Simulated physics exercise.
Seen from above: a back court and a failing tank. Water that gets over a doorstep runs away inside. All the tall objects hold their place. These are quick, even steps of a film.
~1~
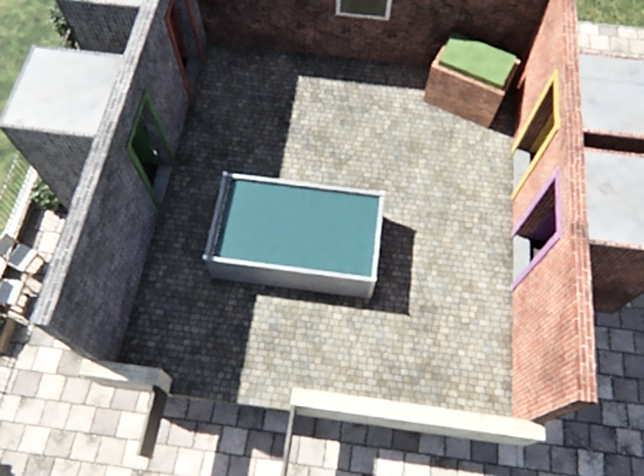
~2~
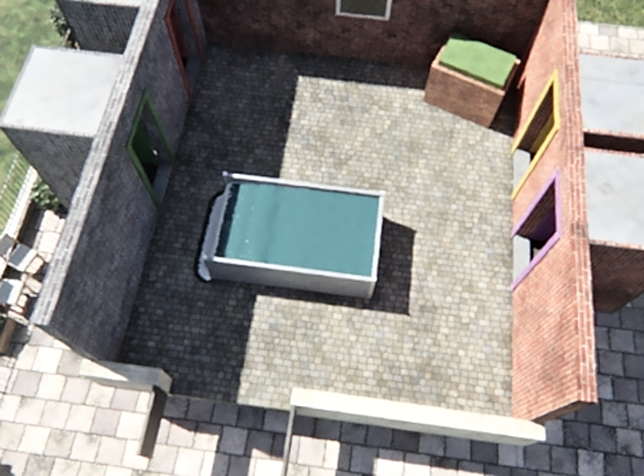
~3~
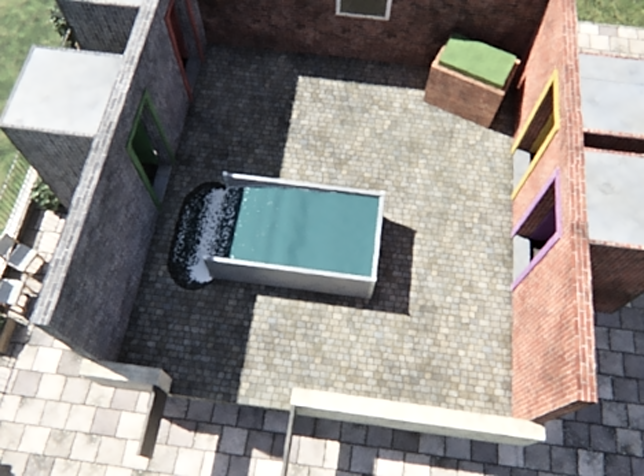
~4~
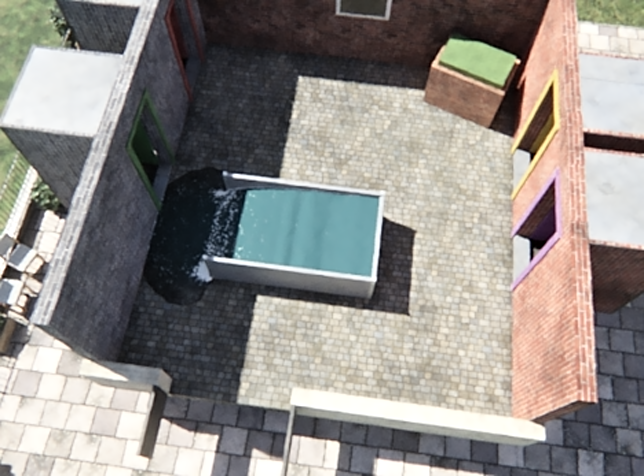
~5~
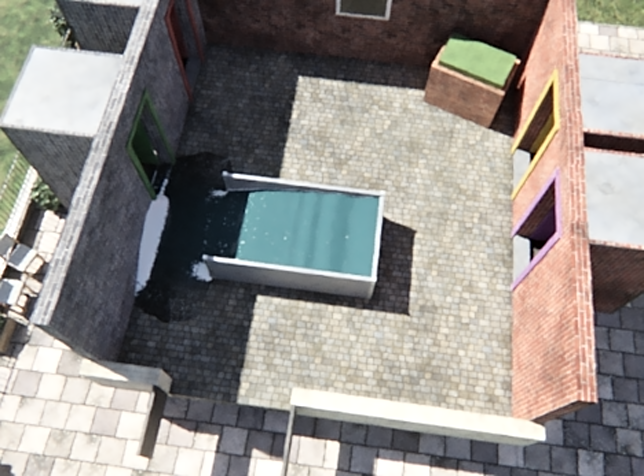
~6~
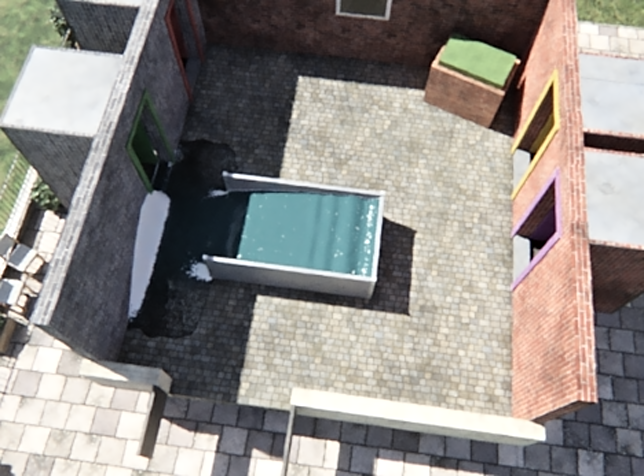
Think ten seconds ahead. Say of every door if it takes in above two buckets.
The yellow door admits no more than that; the red door admits no more than that; the purple door admits no more than that; the green door lets in a lot.
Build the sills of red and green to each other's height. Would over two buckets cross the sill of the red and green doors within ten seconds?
One by one: Red door is over, green door lets more in.
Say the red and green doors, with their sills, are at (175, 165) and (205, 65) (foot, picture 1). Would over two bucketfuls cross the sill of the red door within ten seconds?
One by one: Red is over.
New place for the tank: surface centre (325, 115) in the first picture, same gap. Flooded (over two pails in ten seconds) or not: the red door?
Then: The red door floods.
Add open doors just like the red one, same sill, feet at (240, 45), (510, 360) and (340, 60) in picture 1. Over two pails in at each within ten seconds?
In that order: Floods, takes less, keeps below it.
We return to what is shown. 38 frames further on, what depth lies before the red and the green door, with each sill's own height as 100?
Near 50 and 240 in a hundred.
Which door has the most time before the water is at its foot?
I say the yellow one.
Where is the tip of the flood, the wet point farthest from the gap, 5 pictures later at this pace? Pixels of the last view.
Around (197, 80).
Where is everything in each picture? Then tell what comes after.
The first picture shows still water in the tank at (297, 227).
In the second picture, the front is at (208, 279), out from the gap at (222, 229).
In the third picture, water pours out at (223, 231) and has run to (207, 186).
In the fourth picture, the front is at (150, 275), out from the gap at (223, 231).
In the fifth picture, water pours out at (223, 232) and has run to (136, 300).
In the sixth picture, the front is at (129, 324), out from the gap at (223, 232).
A moment on, water covers 15 % of the floor; the yellow door not reached, the red door wet at the sill, nothing in, the purple door not reached, the green door far over two buckets in.
Next, water covers 25 % of the floor; the yellow door not reached, the red door wet at the sill, nothing in, the purple door not reached, the green door far over two buckets in.
Then, water covers 45 % of the floor; the yellow door not reached, the red door wet at the sill, nothing in, the purple door not reached, the green door far over two buckets in.
Later, water covers 75 % of the floor; the yellow door not reached, the red door wet at the sill, nothing in, the purple door wet at the sill, nothing in, the green door far over two buckets in.
In the end, water covers 95 % of the floor; the yellow door wet at the sill, nothing in, the red door wet at the sill, nothing in, the purple door wet at the sill, nothing in, the green door far over two buckets in.
